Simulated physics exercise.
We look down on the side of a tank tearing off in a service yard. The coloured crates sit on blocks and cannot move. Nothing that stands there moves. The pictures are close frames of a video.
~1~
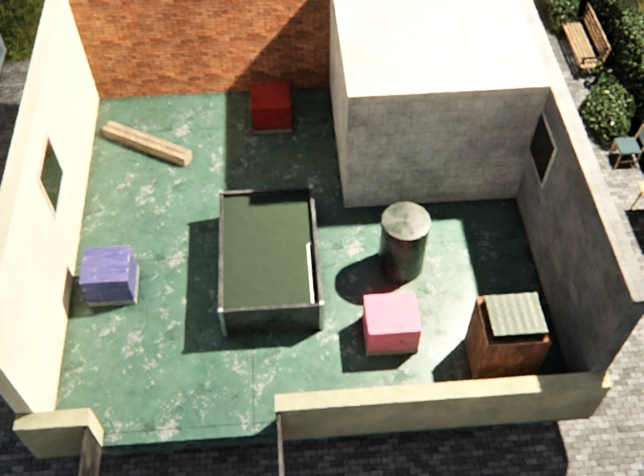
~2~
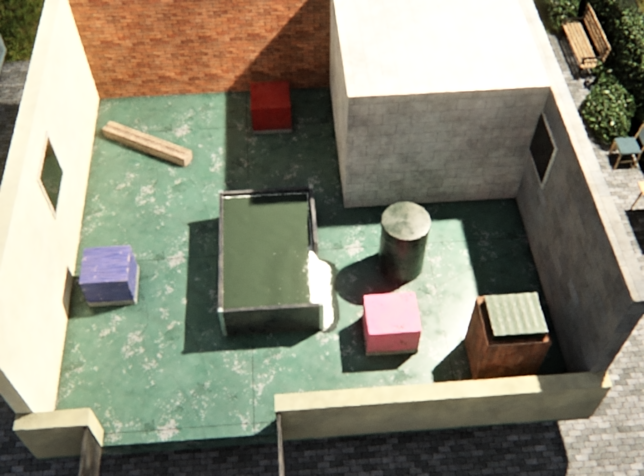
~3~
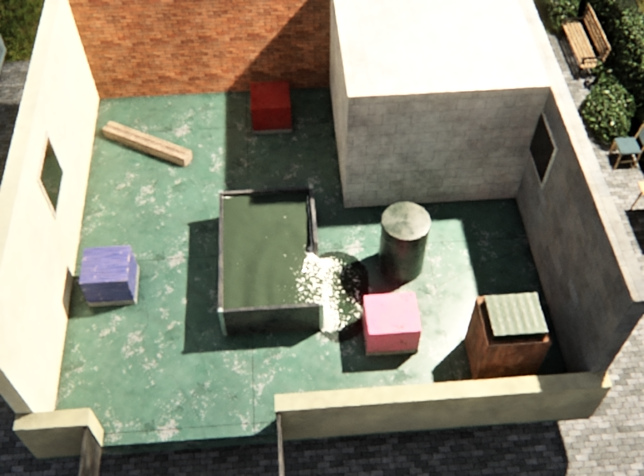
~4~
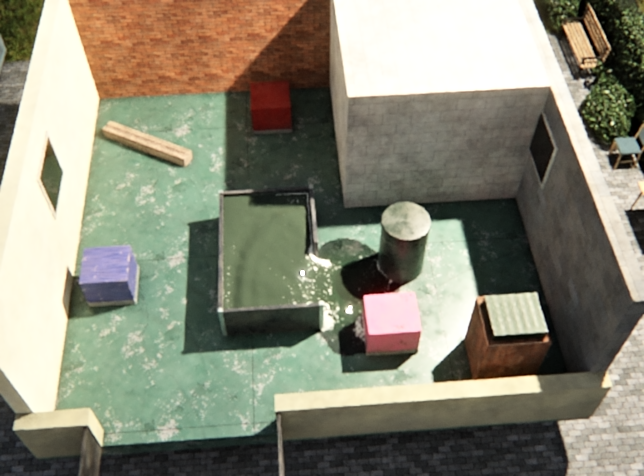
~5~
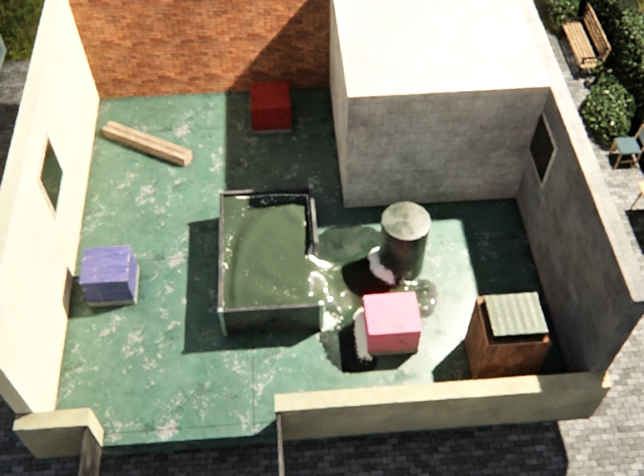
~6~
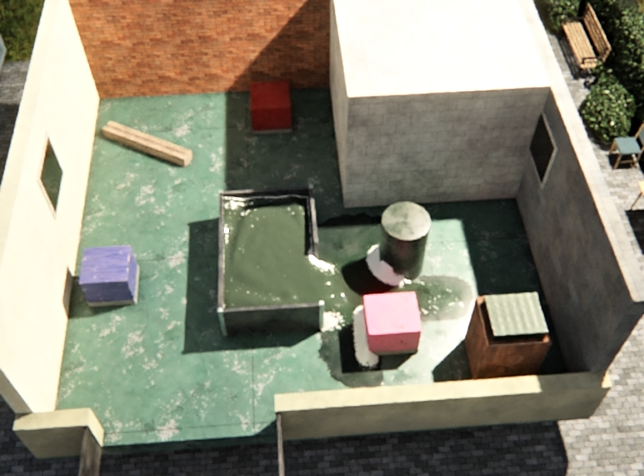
Water in an open tank sits still, then bursts through the tank's right side in a white, frothy rush onto the green yard floor. It spreads right toward a pink box and a dark cylinder, foams around their bases, and runs on between them while the level in the tank drops.
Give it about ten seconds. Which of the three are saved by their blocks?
In the end: The pink crate is soaked; the red crate keeps dry; the blue crate keeps dry.
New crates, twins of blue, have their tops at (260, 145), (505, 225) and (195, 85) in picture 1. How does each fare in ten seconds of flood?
In turn: Remains dry, is wetted, keeps dry.
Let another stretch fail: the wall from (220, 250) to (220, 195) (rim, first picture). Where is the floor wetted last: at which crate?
I say the pink crate.
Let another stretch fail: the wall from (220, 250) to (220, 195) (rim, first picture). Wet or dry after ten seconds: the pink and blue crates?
My reading: The pink crate escapes it; the blue crate takes water.
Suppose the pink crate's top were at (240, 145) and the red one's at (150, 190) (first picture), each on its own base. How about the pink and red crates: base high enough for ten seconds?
Pink crate is spared, red crate escapes it.
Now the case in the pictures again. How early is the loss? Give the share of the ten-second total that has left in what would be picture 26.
Near 10 in a hundred.
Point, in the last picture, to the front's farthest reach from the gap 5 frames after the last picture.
Roughly at (554, 342).
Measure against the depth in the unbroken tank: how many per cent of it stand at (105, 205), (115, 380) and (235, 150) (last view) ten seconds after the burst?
About 0, 10 and 4 per cent.
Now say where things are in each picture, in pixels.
The first picture shows the open tank at (269, 248) is whole and still.
In the second picture, the front is at (325, 264), out from the gap at (317, 289).
In the third picture, the front is at (358, 268), out from the gap at (317, 290).
In the fourth picture, the front is at a hidden place, out from the gap at (317, 290).
In the fifth picture, the front is at (432, 291), out from the gap at (317, 290).
In the sixth picture, water pours out at (317, 290) and has run to (466, 298).
A moment on, water covers 20 % of the floor; the pink crate water round its plinth, the red crate not reached, the blue crate not reached.
Next, water covers 35 % of the floor; the pink crate water round its plinth, the red crate not reached, the blue crate not reached.
Then, water covers 50 % of the floor; the pink crate water round its plinth, the red crate not reached, the blue crate not reached.
Later, water covers 55 % of the floor; the pink crate water round its plinth, the red crate water round its plinth, the blue crate water round its plinth.
In the end, water covers 75 % of the floor; the pink crate was topped, the red crate stayed above the water, the blue crate stayed above the water.
